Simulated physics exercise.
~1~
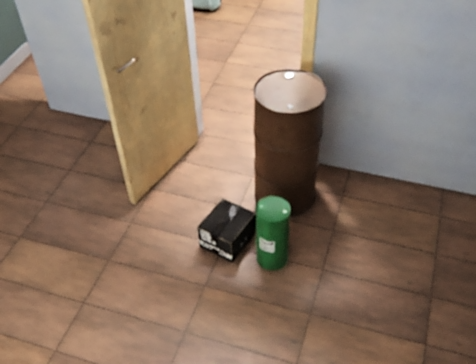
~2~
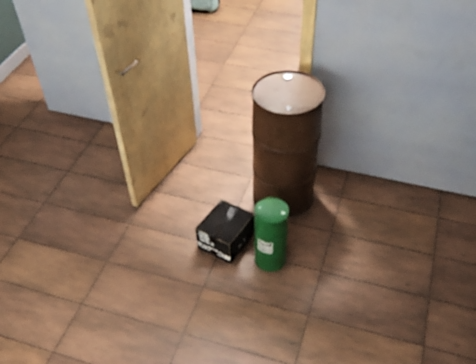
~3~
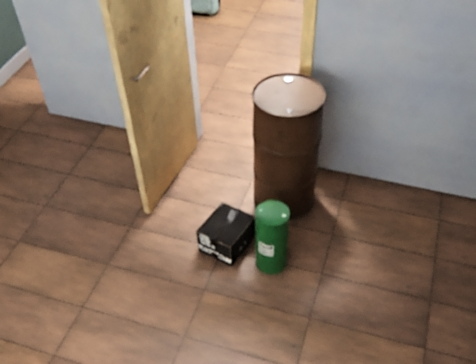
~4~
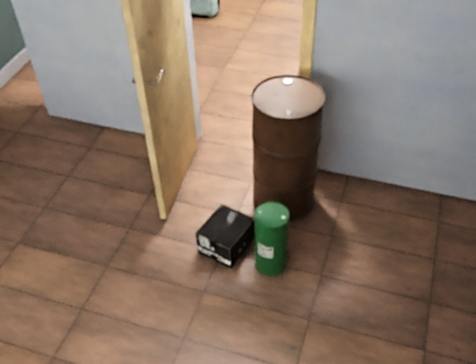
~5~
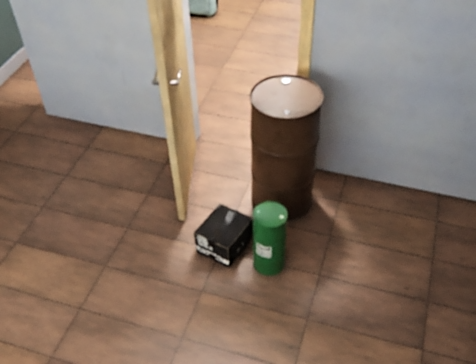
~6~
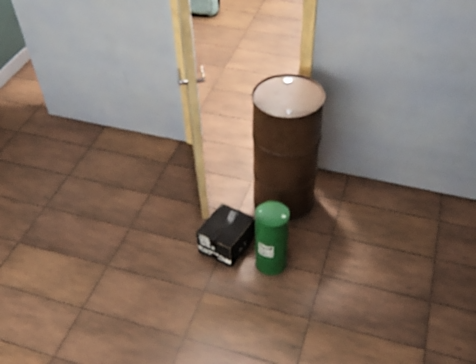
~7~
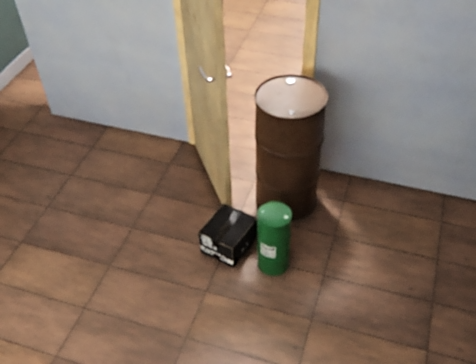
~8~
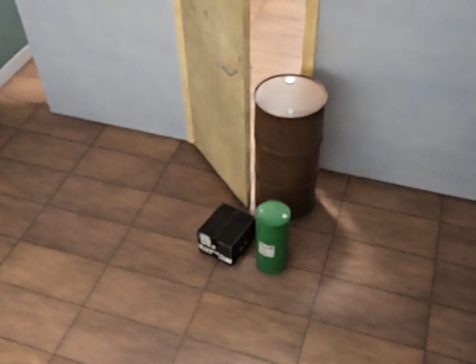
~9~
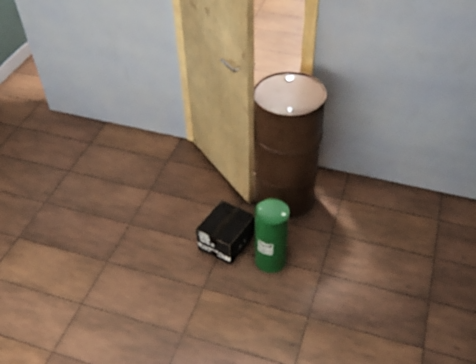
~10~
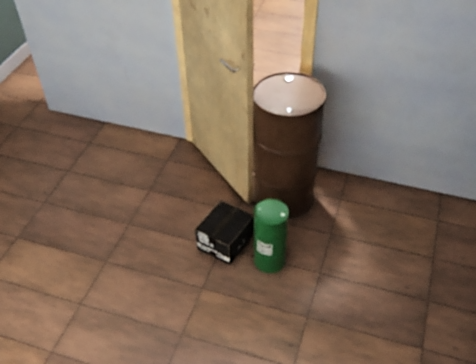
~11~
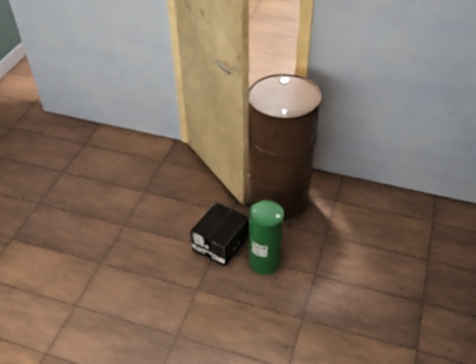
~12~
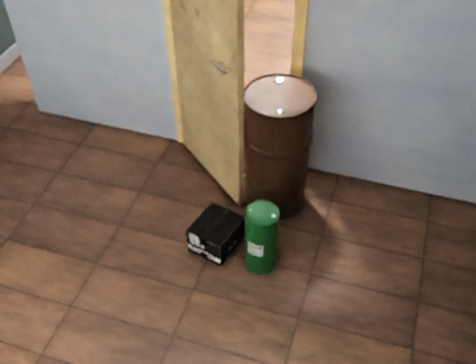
A wooden door swings partway closed and stops against a brown drum, remaining ajar.
